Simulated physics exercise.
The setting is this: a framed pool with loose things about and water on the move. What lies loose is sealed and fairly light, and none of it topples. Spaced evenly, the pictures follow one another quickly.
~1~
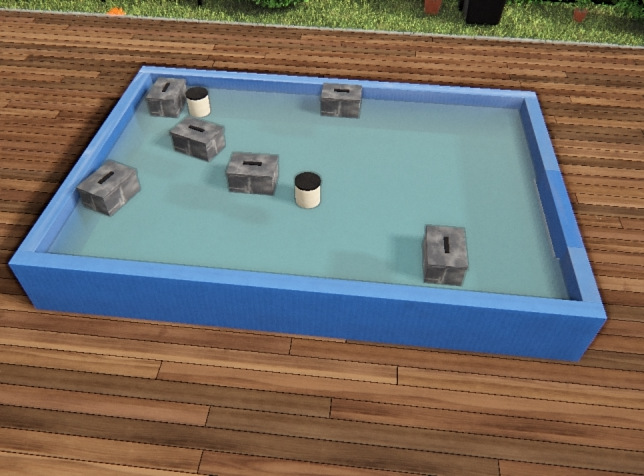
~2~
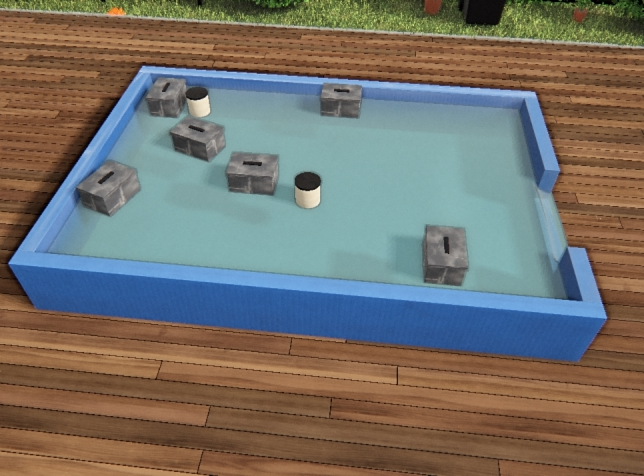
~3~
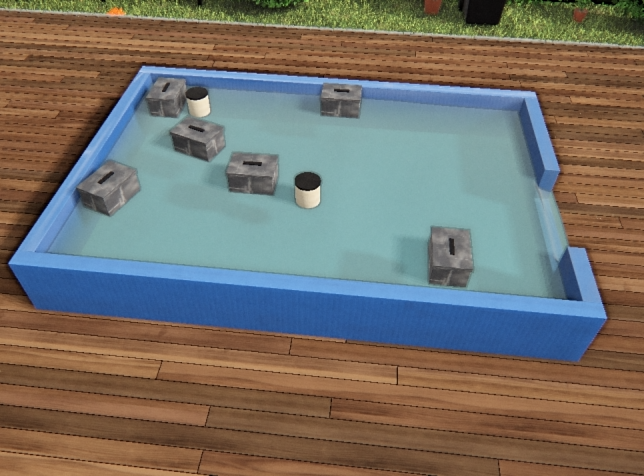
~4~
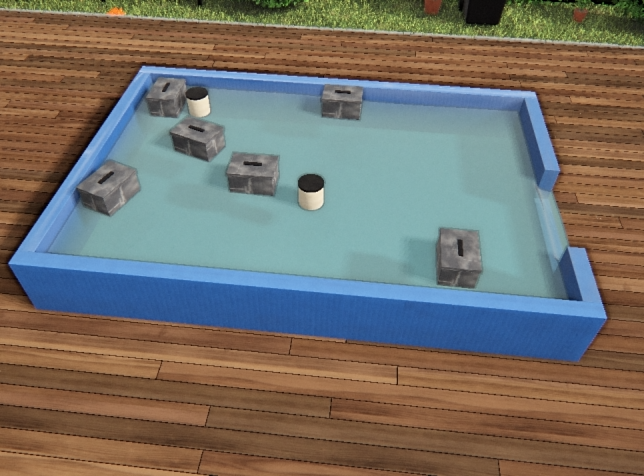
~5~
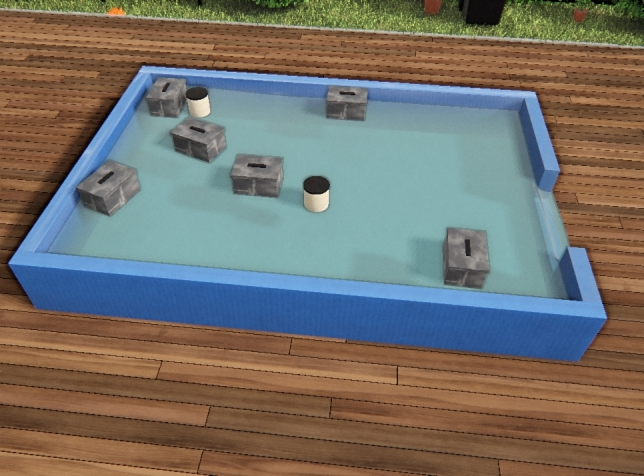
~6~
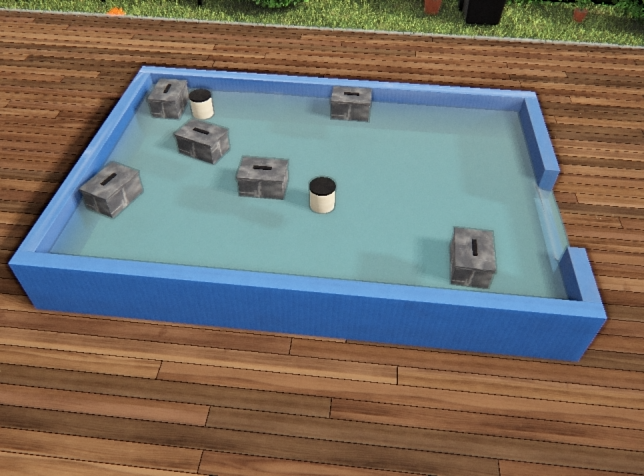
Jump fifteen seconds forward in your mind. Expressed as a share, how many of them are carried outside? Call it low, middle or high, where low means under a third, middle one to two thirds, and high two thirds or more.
Low.
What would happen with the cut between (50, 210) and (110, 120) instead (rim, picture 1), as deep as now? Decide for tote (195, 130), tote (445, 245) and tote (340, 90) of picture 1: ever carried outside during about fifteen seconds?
Object by object: Drifts out, never exits, never exits.
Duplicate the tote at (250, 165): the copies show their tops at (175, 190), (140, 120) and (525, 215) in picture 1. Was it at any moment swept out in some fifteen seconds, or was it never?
In sequence: Never exits, never exits, exits.
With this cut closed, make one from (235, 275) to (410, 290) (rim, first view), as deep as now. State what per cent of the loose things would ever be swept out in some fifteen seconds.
Estimated share: Around 10 %.
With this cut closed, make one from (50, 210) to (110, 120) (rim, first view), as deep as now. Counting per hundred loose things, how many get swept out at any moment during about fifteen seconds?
I'd say some 40 in a hundred.
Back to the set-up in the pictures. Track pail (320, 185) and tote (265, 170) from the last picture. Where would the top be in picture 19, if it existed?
Roughly (368, 195) and (297, 177).
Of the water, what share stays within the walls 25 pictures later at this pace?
I'd put it near 76 per cent.
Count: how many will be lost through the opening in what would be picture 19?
The count is 0.
A moment on, 0 of 8 are out; 8 afloat.
Next, 0 of 8 are out; 8 afloat.
Later, 1 of 8 are out; 7 afloat.
In the end, 1 of 8 are out; 7 afloat.
